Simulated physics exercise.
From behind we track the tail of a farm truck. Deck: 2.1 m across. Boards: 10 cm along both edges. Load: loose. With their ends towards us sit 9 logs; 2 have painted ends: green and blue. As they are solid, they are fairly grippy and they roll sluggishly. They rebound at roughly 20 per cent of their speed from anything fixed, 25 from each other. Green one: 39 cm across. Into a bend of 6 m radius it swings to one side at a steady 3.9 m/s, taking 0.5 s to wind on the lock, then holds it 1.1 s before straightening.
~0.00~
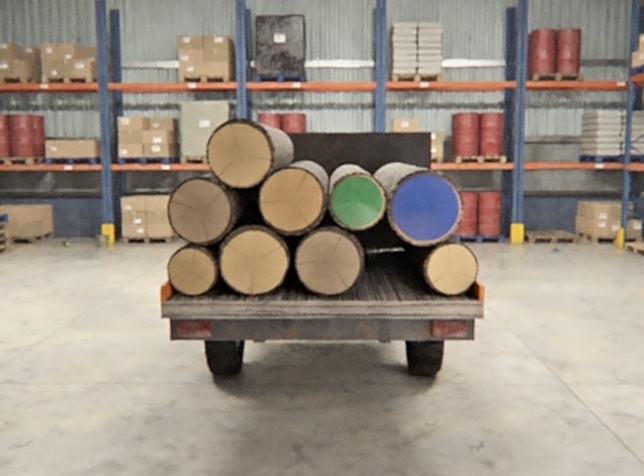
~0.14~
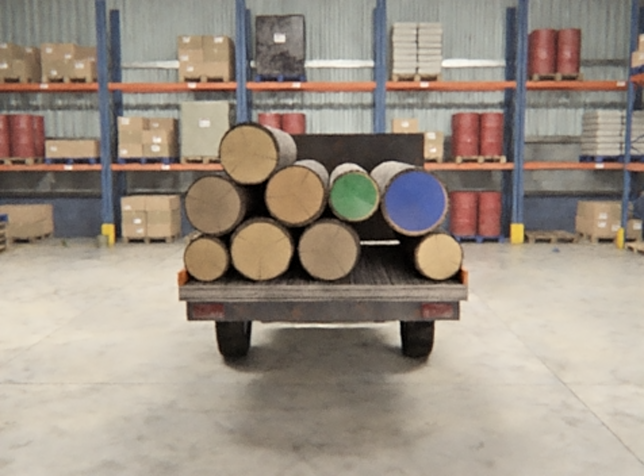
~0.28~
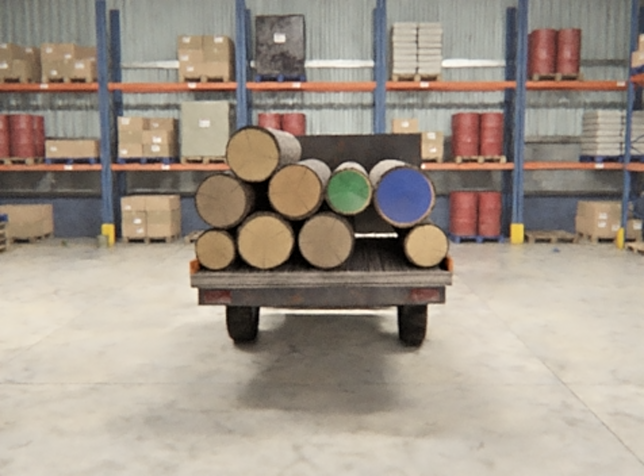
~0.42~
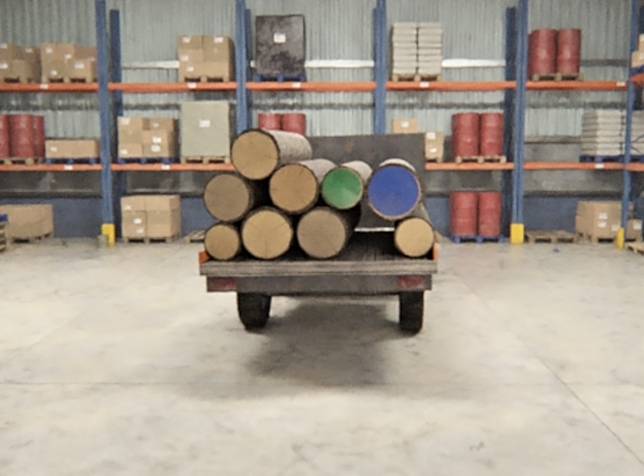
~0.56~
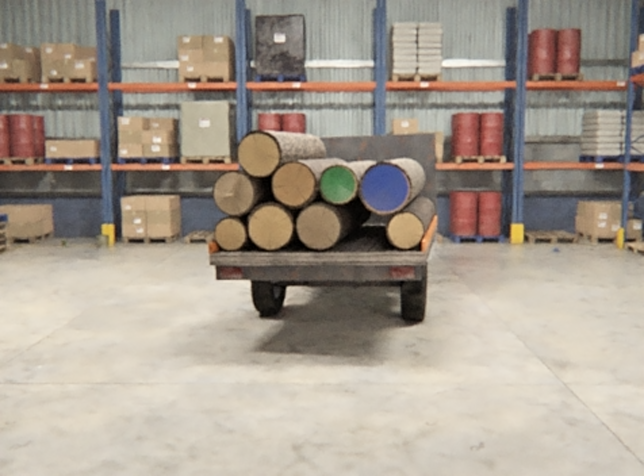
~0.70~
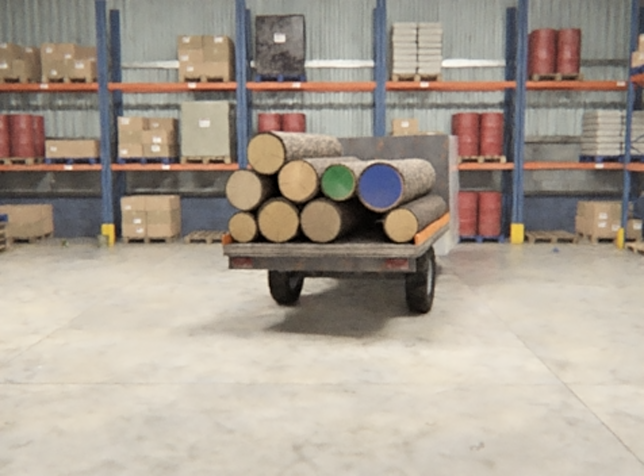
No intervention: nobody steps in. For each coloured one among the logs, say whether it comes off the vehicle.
Green - no, blue - no.
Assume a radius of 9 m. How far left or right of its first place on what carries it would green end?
It would end up about 0 cm to the left.
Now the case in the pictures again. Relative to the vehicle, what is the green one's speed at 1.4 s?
0.0 m/s, give or take.
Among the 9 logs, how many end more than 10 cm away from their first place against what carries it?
That makes 2 in total.
After 1.4 s, green is up on others, 90 cm from the right edge; blue is up on others, 45 cm from the right edge; 1 of 9 is off.
At rest (2.3 s), green is up on others, 90 cm from the right edge; blue is up on others, 45 cm from the right edge; 2 of 9 are off.
